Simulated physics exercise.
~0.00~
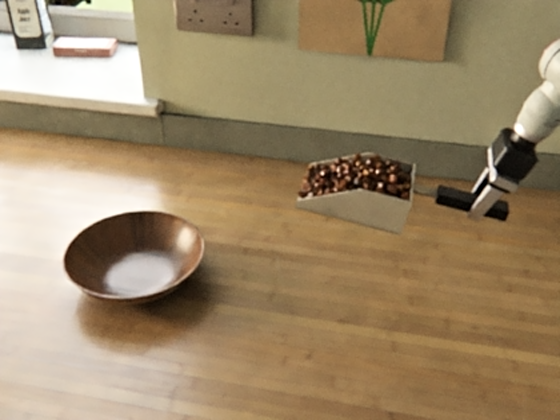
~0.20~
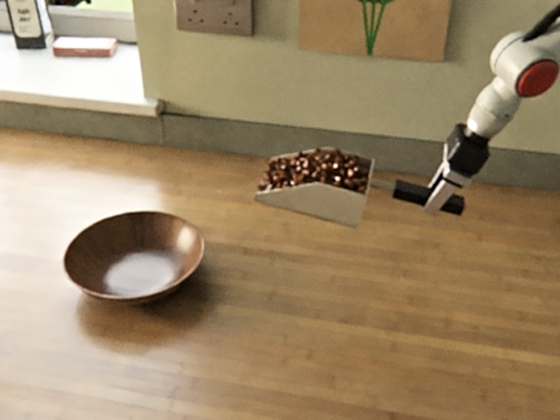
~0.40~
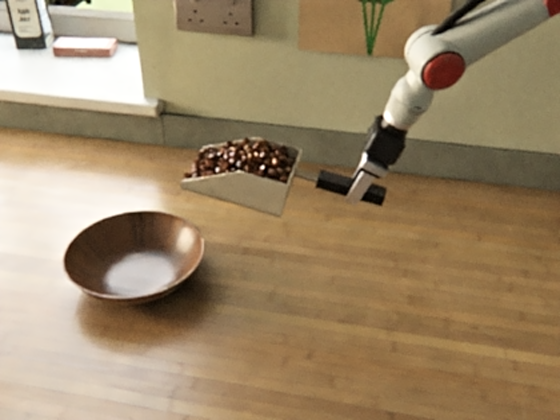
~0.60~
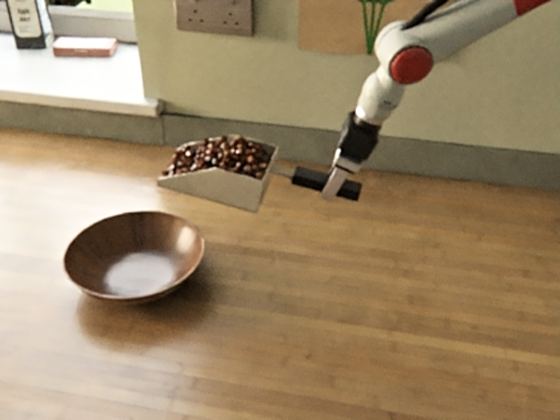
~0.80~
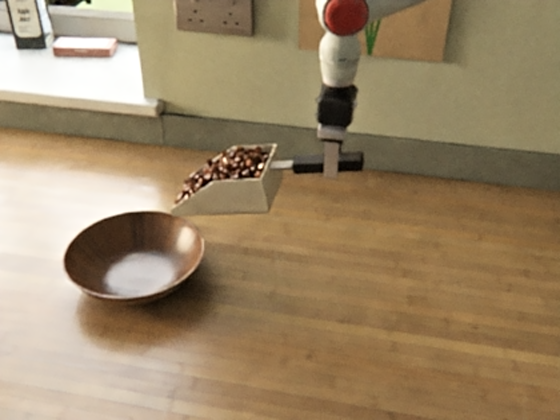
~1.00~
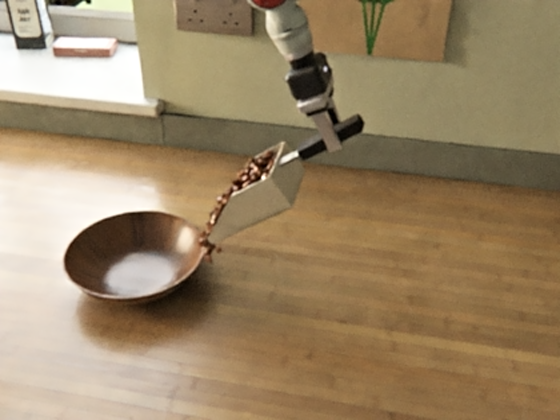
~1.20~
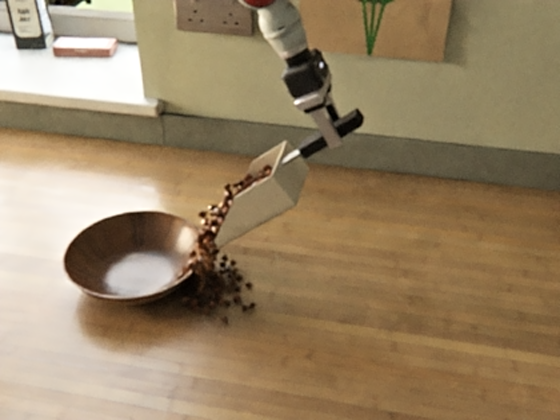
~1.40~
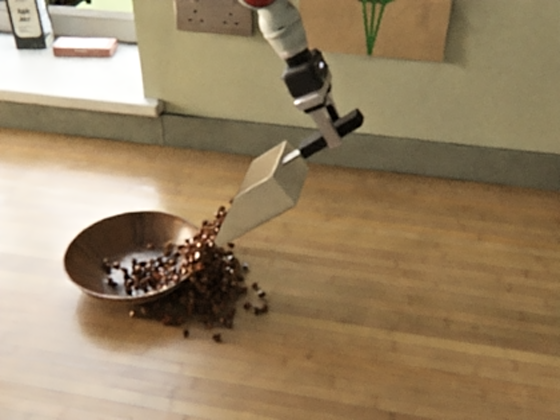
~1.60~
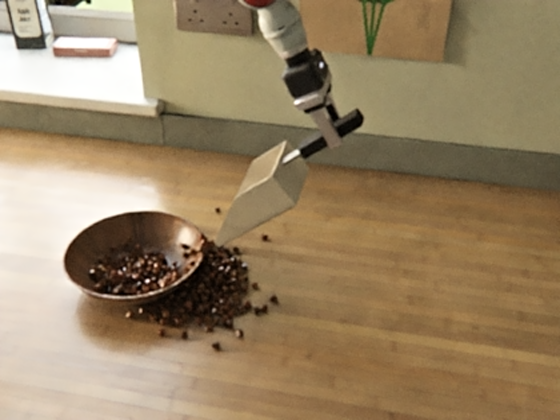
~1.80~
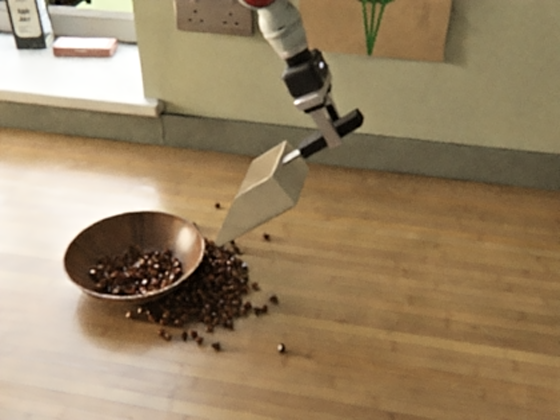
In the video, a robot arm carries a scoop heaped with small brown pellets left toward a wooden bowl and tilts it, pouring the pellets over the bowl's right edge; some land inside, but many spill onto the wooden counter, where they lie scattered beneath the emptied scoop.
